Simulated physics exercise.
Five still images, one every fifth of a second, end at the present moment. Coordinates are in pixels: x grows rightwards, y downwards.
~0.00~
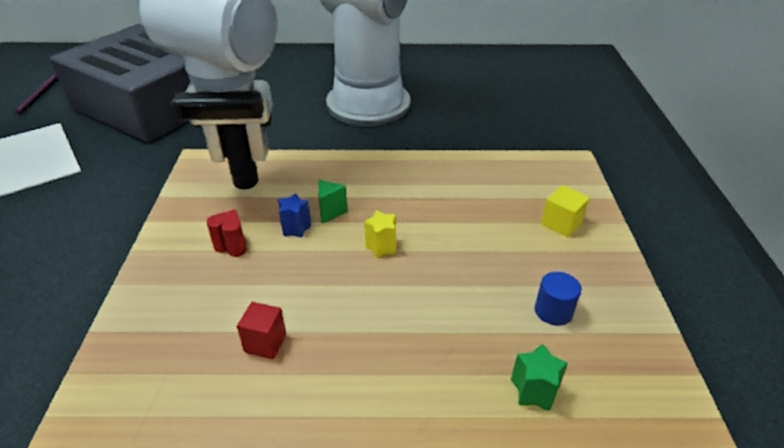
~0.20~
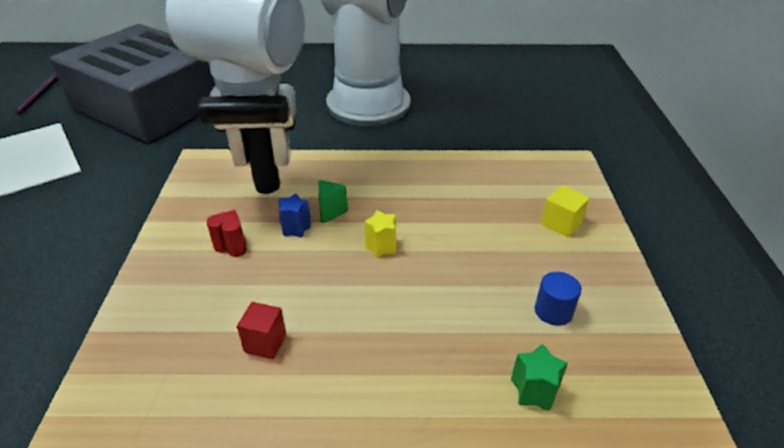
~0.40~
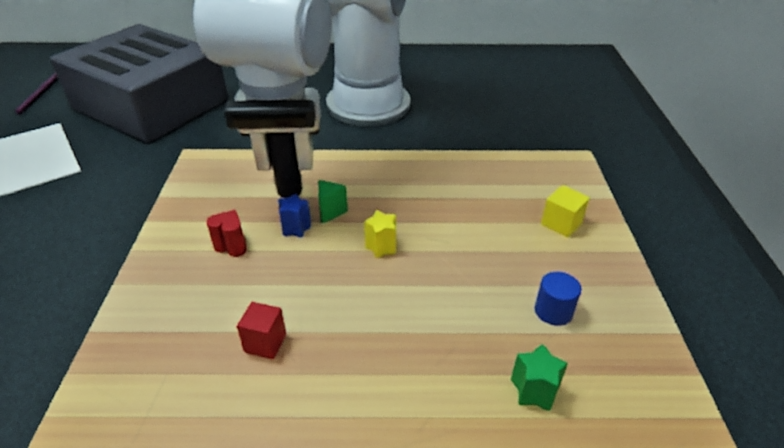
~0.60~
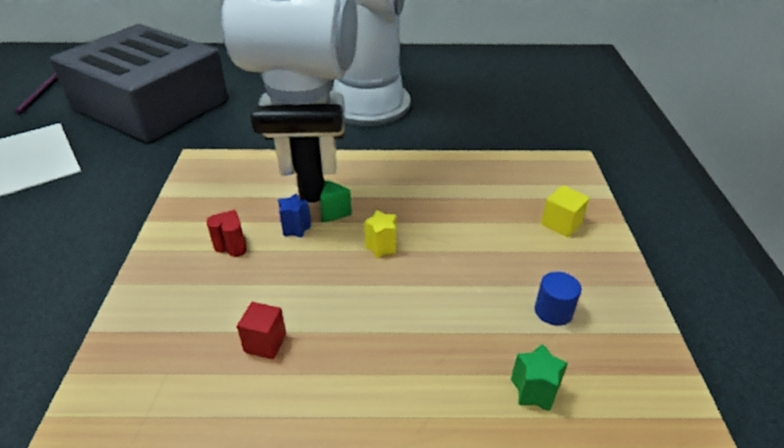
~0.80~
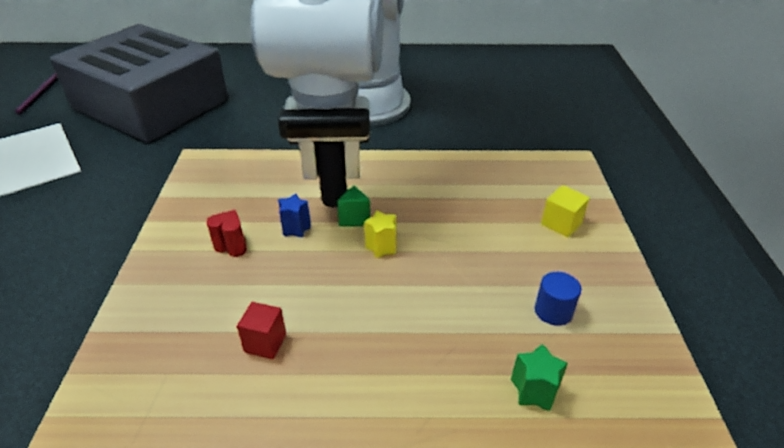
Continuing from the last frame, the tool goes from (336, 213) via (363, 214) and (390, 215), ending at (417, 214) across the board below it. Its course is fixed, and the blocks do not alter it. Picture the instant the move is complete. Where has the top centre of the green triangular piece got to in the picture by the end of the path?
Most likely (399, 204).
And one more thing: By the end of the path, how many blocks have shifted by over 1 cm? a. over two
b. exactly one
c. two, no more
Correct choice: B.
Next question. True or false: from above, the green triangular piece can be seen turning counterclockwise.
Answer: False.
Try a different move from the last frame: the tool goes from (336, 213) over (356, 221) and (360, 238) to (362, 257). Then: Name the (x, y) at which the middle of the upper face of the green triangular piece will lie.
Put as a pixel place, it's (384, 207).
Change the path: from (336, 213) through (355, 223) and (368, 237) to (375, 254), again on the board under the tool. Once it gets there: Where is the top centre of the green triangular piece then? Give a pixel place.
It should be at about (394, 210).
What follows on the original path. Halfway along, tool at (376, 202); green triangular piece at (391, 201), turned 40° clockwise.
At the end, tool at (417, 201); blue star-shaped block in place; green triangular piece at (399, 204), turned 65° clockwise.
